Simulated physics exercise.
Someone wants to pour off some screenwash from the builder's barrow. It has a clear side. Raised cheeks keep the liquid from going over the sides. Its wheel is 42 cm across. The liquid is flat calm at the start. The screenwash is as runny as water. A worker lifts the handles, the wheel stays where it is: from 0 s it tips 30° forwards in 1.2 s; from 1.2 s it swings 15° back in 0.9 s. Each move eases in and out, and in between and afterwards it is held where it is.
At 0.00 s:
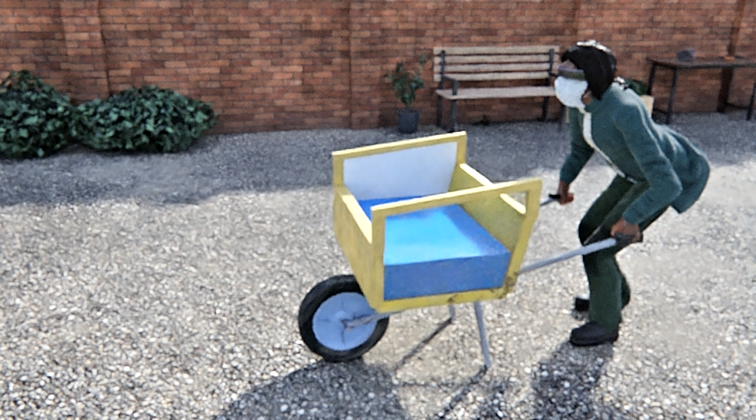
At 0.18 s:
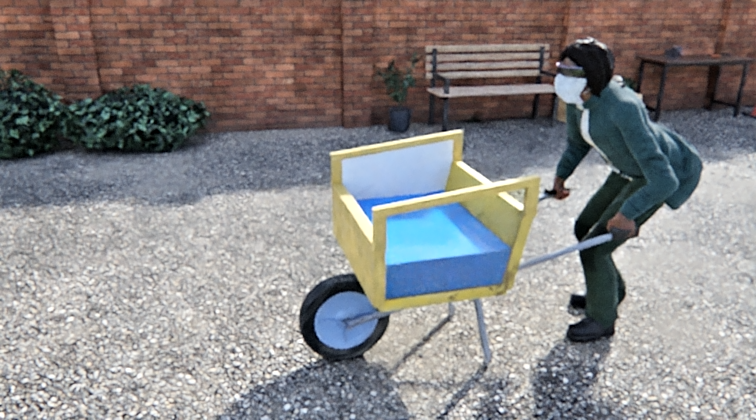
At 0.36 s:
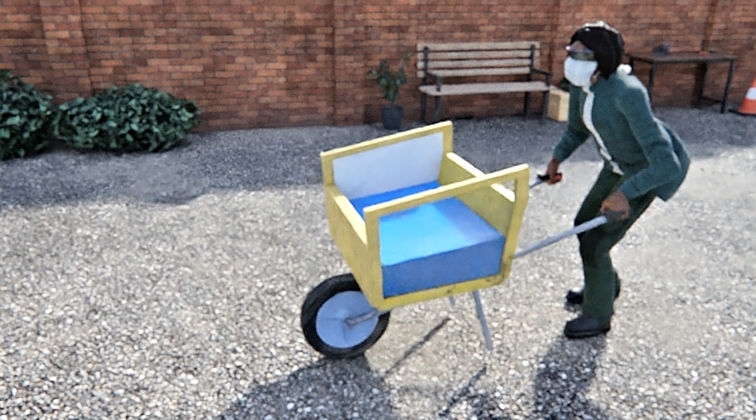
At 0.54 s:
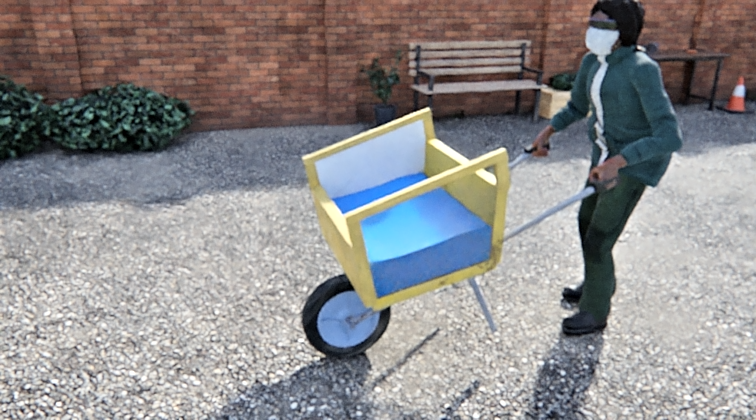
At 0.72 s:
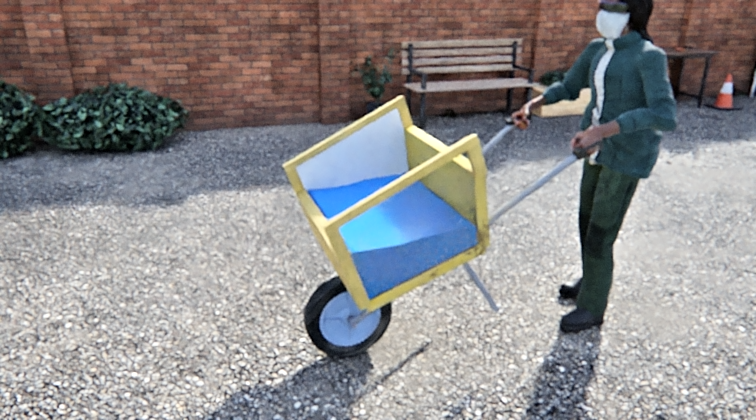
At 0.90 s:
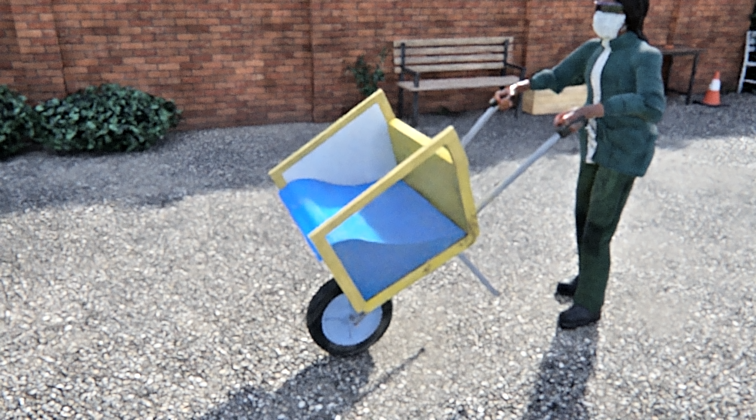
A yellow-framed wheelbarrow with a clear side, holding bright blue liquid, stands on sunlit gravel, seen from its side and slightly above. Behind its handles at the right is a dark-haired worker in a white mask and green clothes, with a bench, a brick wall and bushes beyond. The worker straightens and raises the handles, tilting the barrow forwards to the left as the liquid slopes and reaches the front lip, while the view shifts slightly.
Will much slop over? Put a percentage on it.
About 35 per cent.
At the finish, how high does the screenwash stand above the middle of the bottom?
About 10 cm.
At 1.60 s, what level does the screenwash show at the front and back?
About 22 cm in front and 2 cm behind.
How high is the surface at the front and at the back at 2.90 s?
About 16 cm in front and 0 cm behind.
After 1.60 s the barrow is at 24° forwards, the surface stands 22 cm on the front, 2 cm on the back; the loss stands at 35 per cent, over the front.
After 2.25 s the barrow is at 15° forwards, the surface stands 13 cm on the front, 9 cm on the back; the loss stands at 35 per cent, over the front.
After 2.90 s the barrow is at 15° forwards, the surface stands 16 cm on the front, 1 cm on the back; the loss stands at 35 per cent, over the front.
After 4.99 s the loss stands at 35 per cent, over the front, 20 of 56 litres.
